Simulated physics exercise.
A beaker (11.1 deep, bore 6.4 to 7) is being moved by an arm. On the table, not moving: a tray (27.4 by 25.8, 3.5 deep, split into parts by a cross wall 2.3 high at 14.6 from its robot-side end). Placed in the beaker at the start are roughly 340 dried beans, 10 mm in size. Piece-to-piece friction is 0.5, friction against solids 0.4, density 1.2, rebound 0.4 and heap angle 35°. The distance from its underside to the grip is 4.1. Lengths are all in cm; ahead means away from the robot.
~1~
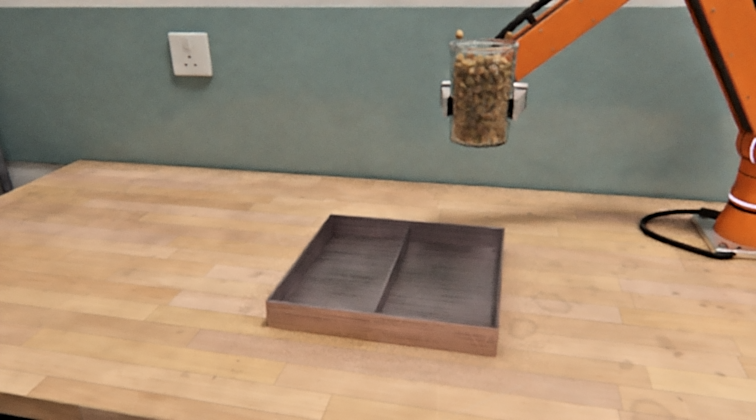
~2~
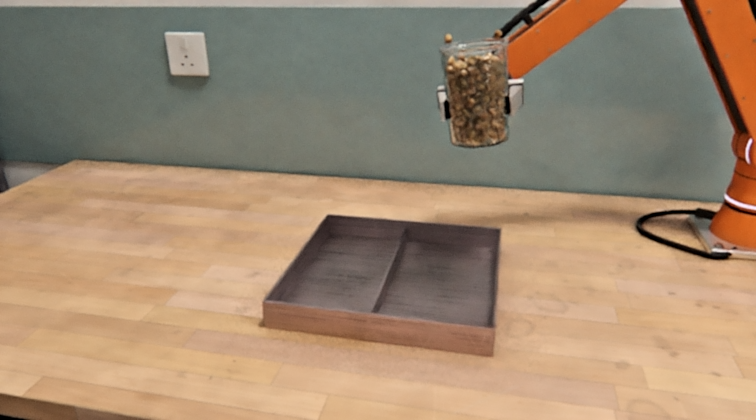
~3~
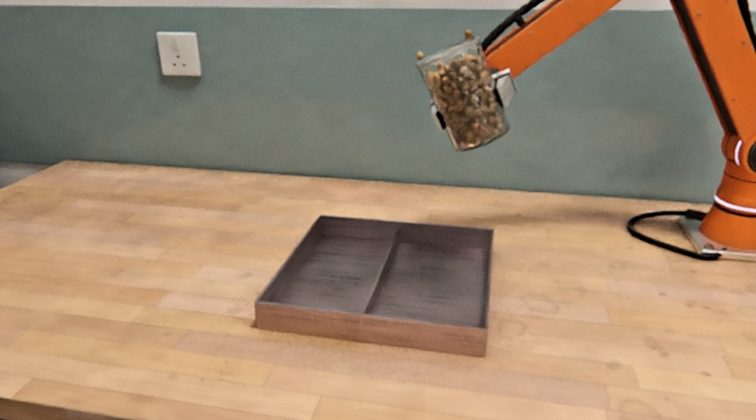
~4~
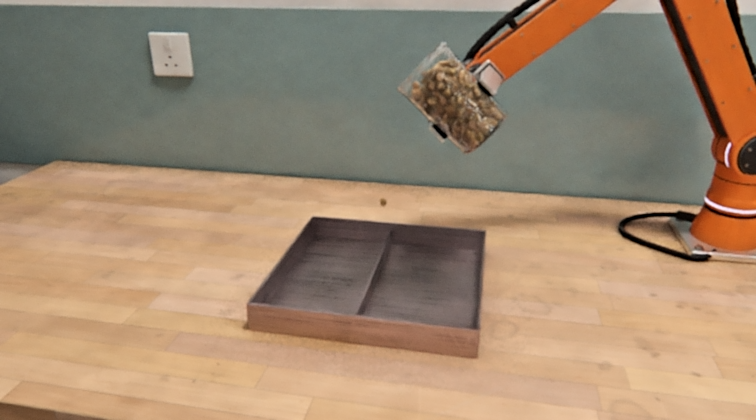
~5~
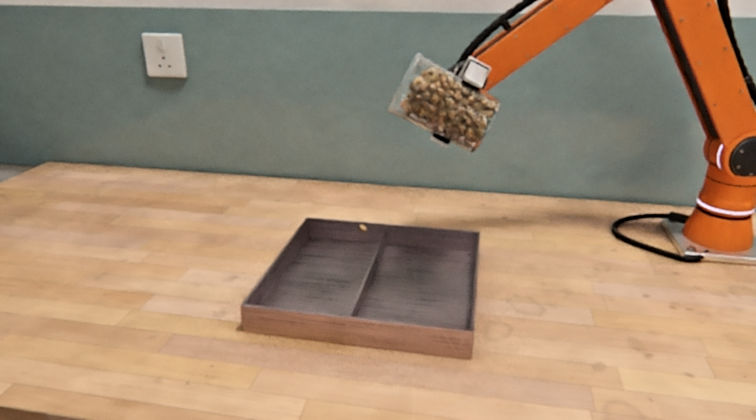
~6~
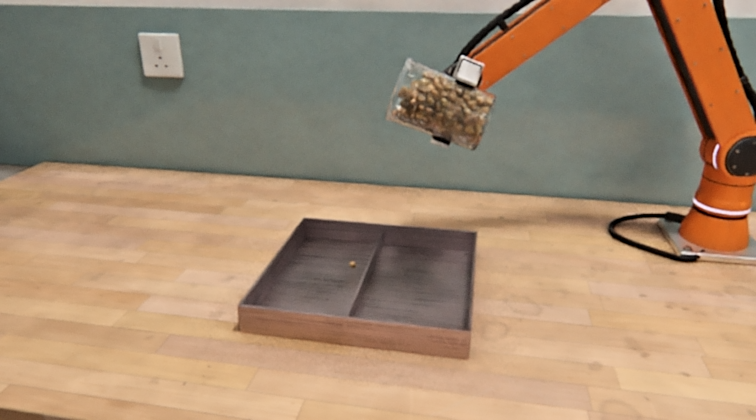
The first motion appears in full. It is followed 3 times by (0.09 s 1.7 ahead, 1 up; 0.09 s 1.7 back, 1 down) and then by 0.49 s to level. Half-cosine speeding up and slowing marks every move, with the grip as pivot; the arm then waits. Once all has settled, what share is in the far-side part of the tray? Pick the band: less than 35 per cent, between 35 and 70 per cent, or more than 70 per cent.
The share is less than 35 per cent.
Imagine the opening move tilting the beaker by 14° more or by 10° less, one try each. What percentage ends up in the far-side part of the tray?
They would come to near 50 and 15 per cent.
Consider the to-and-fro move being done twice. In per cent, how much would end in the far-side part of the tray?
Probably about 20 in a hundred.
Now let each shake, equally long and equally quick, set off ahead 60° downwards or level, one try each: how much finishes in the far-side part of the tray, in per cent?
5 and 20 %.
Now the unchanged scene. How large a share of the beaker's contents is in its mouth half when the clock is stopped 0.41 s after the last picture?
45 %.
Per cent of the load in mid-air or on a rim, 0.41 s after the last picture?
Roughly 11 percent.
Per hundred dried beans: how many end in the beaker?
70 percent.
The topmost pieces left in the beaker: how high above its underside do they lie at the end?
I'd say close to 10.0 cm.
Then, 0.41 s on, tilted 71° forward, highest piece 28 above the table; 272 in the beaker, 27 in the far-side part, 5 in the robot-side part, 39 in flight or on a rim.
Then, 0.82 s on, tilted 27° forward, highest piece 31 above the table; 236 in the beaker, 93 in the far-side part, 12 in the robot-side part, 2 in flight or on a rim.
Then, 1.23 s on, level, highest piece 31 above the table; 236 in the beaker, 95 in the far-side part, 12 in the robot-side part.
Then, 2.28 s on, level, highest piece 31 above the table; 236 in the beaker, 95 in the far-side part, 12 in the robot-side part.
In the end, 236 in the beaker, 95 in the far-side part, 12 in the robot-side part. That is 28 % in the far-side part of the tray.
